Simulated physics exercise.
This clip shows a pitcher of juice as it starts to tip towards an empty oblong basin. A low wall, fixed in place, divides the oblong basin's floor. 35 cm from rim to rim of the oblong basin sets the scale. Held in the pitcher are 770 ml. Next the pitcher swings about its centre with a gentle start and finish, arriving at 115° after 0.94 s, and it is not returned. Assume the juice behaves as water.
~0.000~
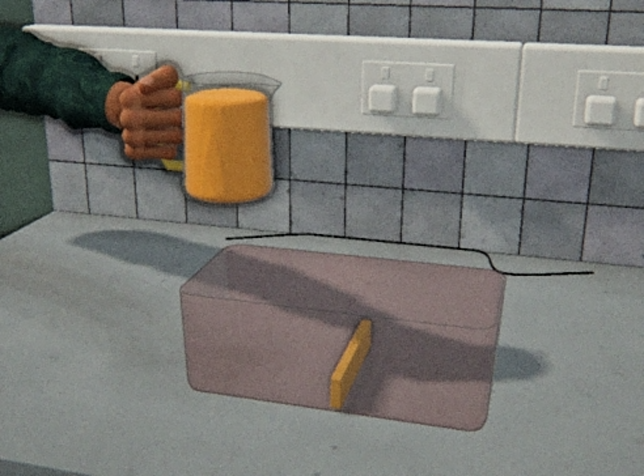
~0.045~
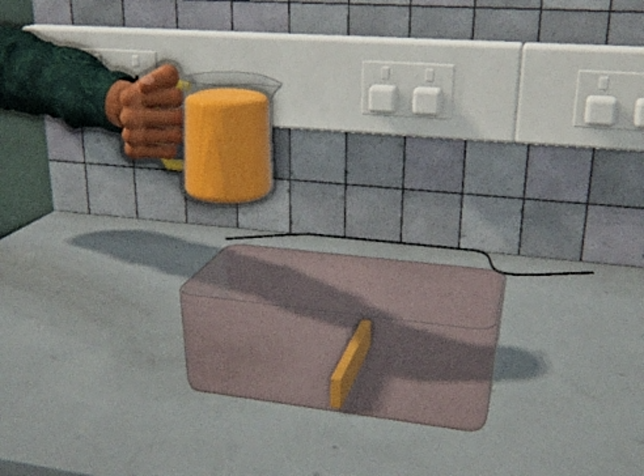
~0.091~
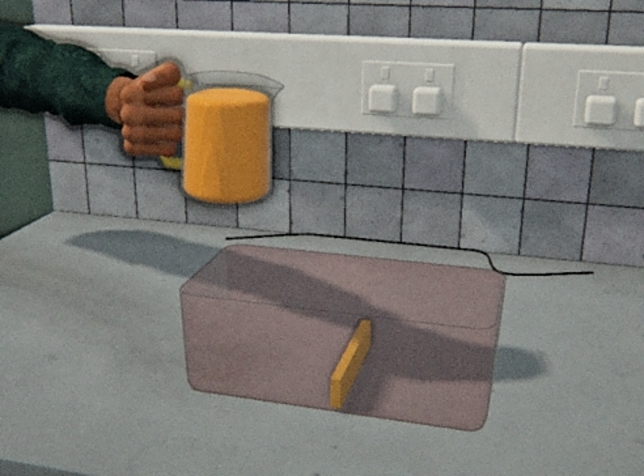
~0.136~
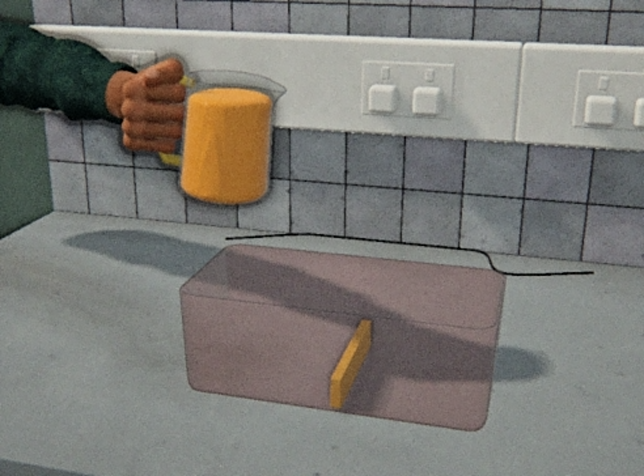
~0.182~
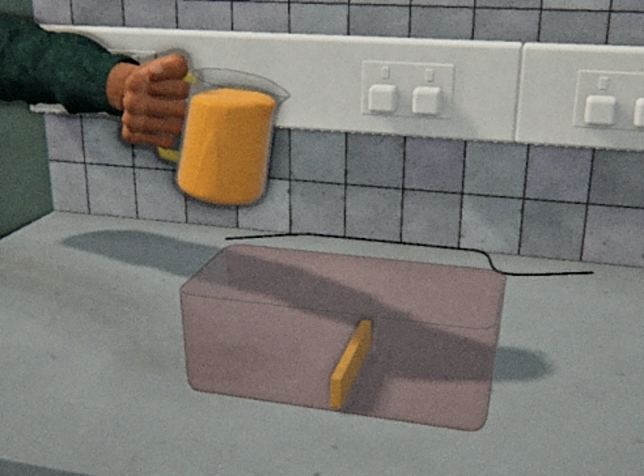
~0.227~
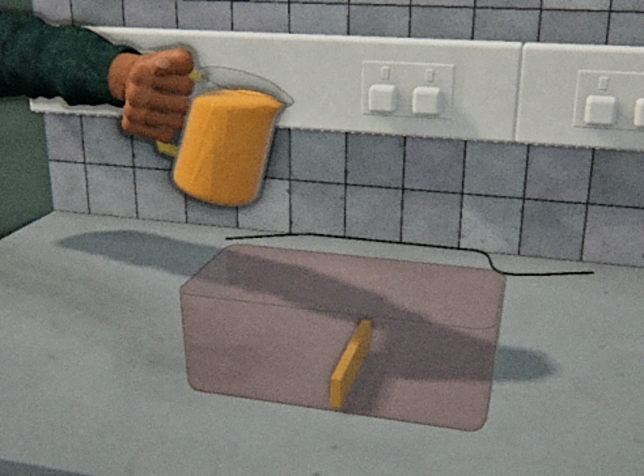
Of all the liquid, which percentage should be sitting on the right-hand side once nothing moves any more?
Around 50 per cent should be sitting there.
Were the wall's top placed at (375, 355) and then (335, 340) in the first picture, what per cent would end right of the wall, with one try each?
Try 1: 10 %; try 2: 75 %.
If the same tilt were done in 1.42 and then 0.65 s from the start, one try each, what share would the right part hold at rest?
Try 1: 60 %; try 2: 35 %.
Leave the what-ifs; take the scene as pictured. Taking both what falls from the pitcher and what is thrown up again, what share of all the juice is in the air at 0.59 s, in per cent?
About 18 per cent.
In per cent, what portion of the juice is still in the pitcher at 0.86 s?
Close to 24 in a hundred.
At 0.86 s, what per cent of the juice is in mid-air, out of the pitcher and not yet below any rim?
24 per cent or so.
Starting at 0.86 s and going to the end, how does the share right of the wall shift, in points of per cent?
A gain, roughly 16.
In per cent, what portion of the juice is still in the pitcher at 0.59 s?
Close to 78 in a hundred.
After 0.59 s the tilt is 80° and 79 per cent is still to pour, 1 is left of the wall and 3 right of it.
After 0.86 s the tilt is 113° and 23 per cent is still to pour, 19 is left of the wall and 35 right of it.
After 1.14 s the tilt is 115° and 1 per cent is still to pour, 46 is left of the wall and 49 right of it.
After 1.44 s the tilt is 115° and 0 per cent is still to pour, 48 is left of the wall and 50 right of it.
In the end 48 per cent lies left of the wall, 50 right of it and 2 outside.
